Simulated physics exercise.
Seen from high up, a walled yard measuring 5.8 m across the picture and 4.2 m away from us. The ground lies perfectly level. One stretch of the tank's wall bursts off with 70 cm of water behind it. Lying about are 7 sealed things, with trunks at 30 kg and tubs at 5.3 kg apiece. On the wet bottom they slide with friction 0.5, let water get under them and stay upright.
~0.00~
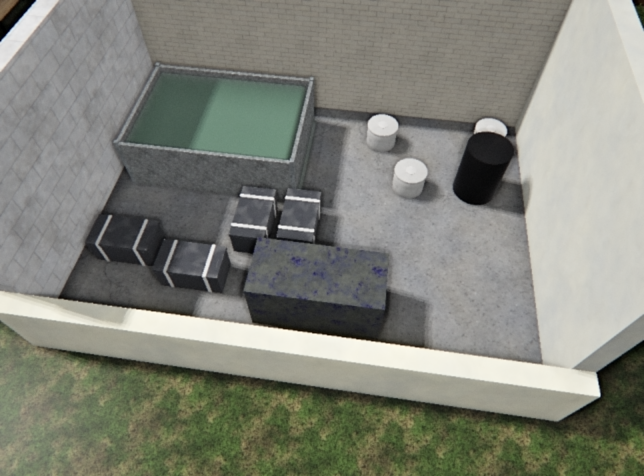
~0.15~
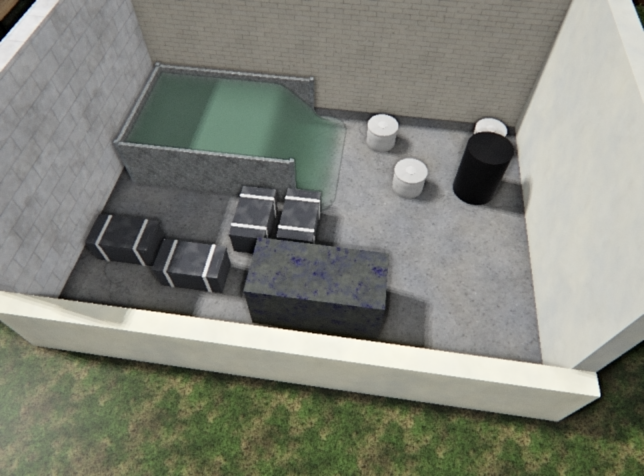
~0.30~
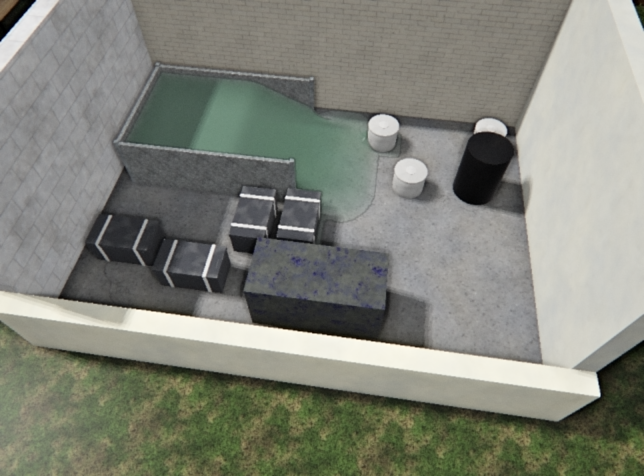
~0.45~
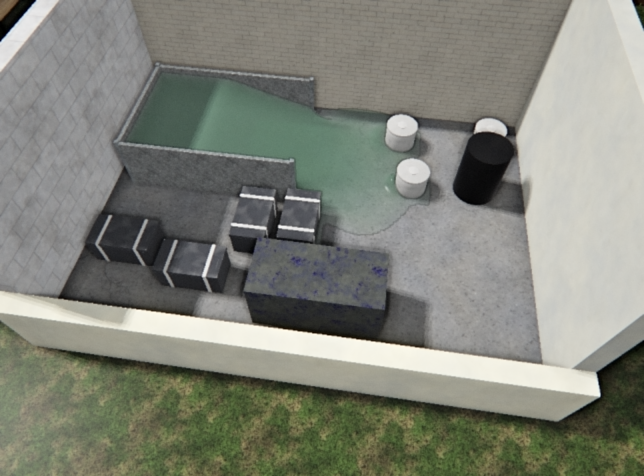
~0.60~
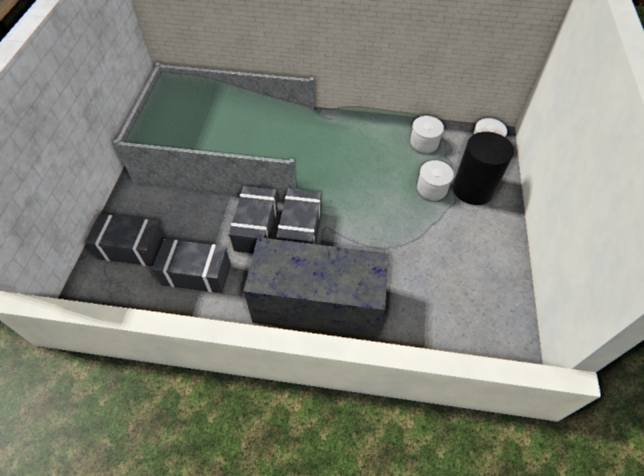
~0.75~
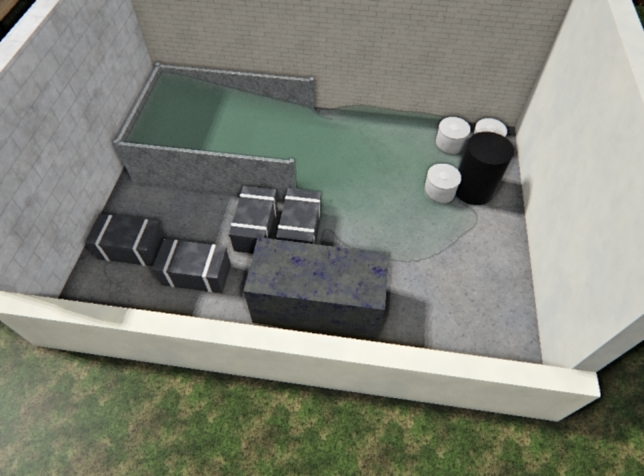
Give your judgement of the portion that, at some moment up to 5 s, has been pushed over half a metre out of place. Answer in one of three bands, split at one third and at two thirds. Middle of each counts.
Under a third.
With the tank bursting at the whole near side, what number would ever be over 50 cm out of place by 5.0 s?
Count: 5.
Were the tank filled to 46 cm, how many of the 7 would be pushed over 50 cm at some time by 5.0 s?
Then 3 of them.
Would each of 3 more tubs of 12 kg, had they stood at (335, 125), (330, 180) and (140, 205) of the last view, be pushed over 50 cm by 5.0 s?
Order as given: Goes farther, goes farther, stays inside it.
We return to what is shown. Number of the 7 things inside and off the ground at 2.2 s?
3 at that moment.
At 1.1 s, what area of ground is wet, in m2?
The covered patch comes to about 12 m2.
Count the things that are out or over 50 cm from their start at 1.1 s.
2.
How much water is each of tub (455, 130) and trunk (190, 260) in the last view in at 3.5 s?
30 and 0 cm.
After 1.1 s 2 of 7 are over 50 cm from their spots; 3 afloat.
After 2.2 s 2 of 7 are over 50 cm from their spots; 3 afloat.
After 3.5 s 2 of 7 are over 50 cm from their spots; 3 afloat.
After 5.0 s 2 of 7 are over 50 cm from their spots, and 2 have been at some point; 3 afloat.
